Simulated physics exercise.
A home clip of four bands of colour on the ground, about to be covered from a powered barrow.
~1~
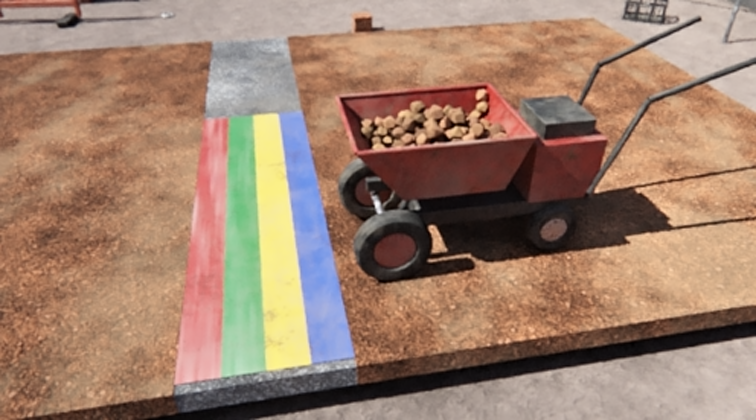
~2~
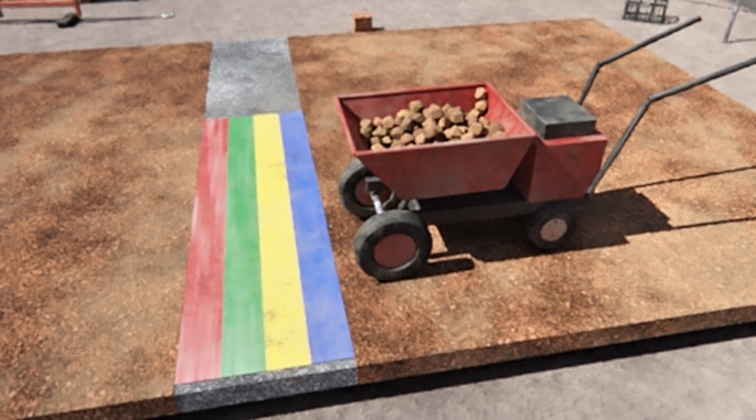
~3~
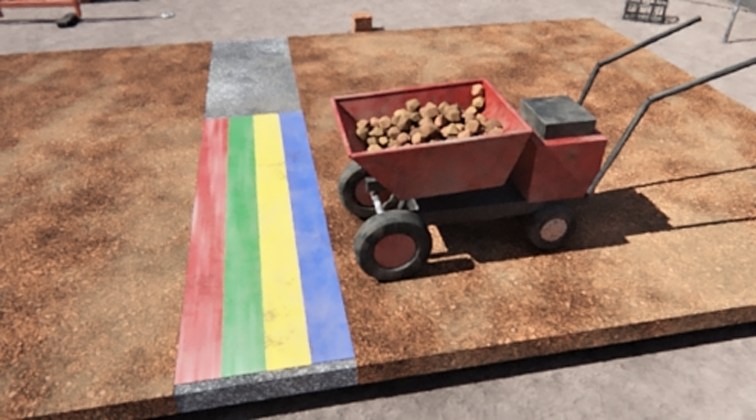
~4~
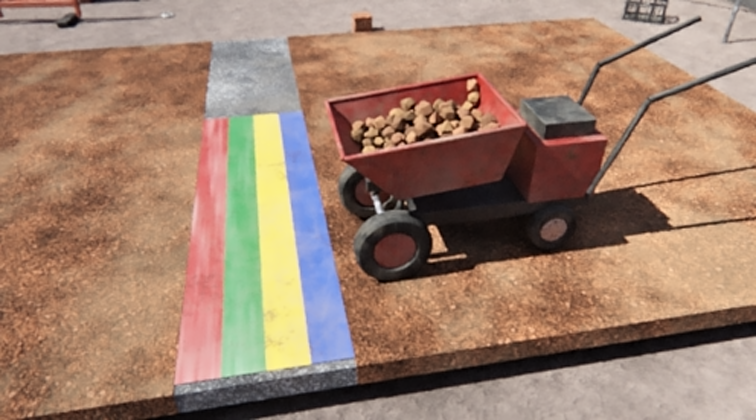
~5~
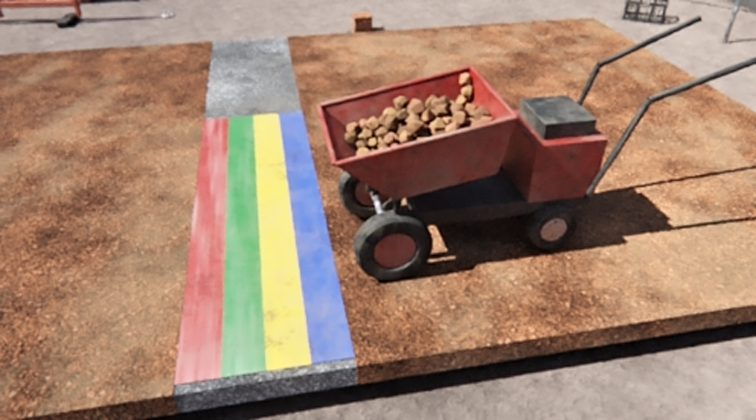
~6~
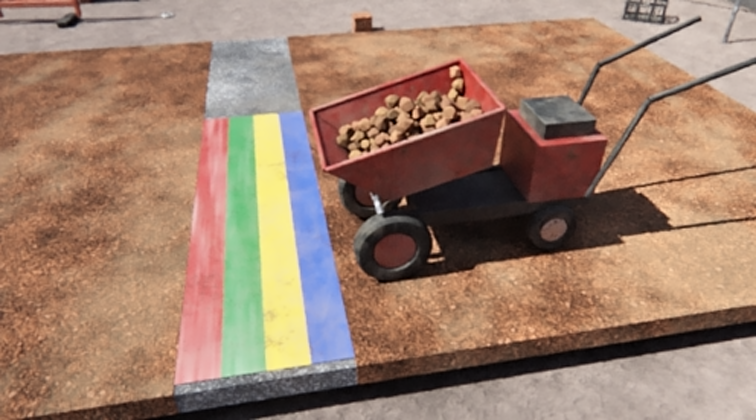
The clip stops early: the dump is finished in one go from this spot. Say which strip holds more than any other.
The heap favours the green strip.
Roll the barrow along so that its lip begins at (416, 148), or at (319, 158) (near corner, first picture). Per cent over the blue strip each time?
The first gives 30 %, the second 0 %.
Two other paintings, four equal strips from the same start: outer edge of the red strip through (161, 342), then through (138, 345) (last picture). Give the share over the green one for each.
Near 40 % and 40 %.
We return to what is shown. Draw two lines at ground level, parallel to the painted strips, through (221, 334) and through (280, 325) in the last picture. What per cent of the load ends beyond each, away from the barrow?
In turn 30 and 80 in a hundred.
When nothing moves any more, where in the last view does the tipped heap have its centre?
Near (231, 255).
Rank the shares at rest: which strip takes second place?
It is that red strip.
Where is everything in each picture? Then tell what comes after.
In the first frame, lip of the skip near (357, 154), level; top of the load near (446, 124), clay clods; blue strip near (325, 314); yellow strip near (285, 320); green strip near (243, 325); red strip near (201, 331).
In the second frame, lip of the skip near (355, 155), level; top of the load near (445, 123).
In the third frame, lip of the skip near (351, 157), tipped barely; top of the load near (441, 122).
In the fourth frame, lip of the skip near (344, 160), tipped a little; top of the load near (455, 127).
In the fifth frame, lip of the skip near (335, 164), tipped a little; top of the load near (447, 115).
In the sixth frame, lip of the skip near (325, 171), tipped clearly; top of the load near (453, 118); blue strip near (325, 314); yellow strip near (285, 320); green strip near (243, 325); red strip near (201, 331).
Shortly afterwards, skip tipped steeply; the whole lot in the skip.
Next, skip tipped steeply; all but a few in the skip; only a few over the yellow strip; only a few over the green strip; only a few over the red strip; only a few falling.
Some moments later, skip tipped right over; near a quarter in the skip; a little over the yellow strip; near a third over the green strip; near a quarter over the red strip; a little off the paint.
In the end, skip tipped right over; near a quarter in the skip; none at all over the blue strip; a little over the yellow strip; near a third over the green strip; near a quarter over the red strip; a little off the paint.
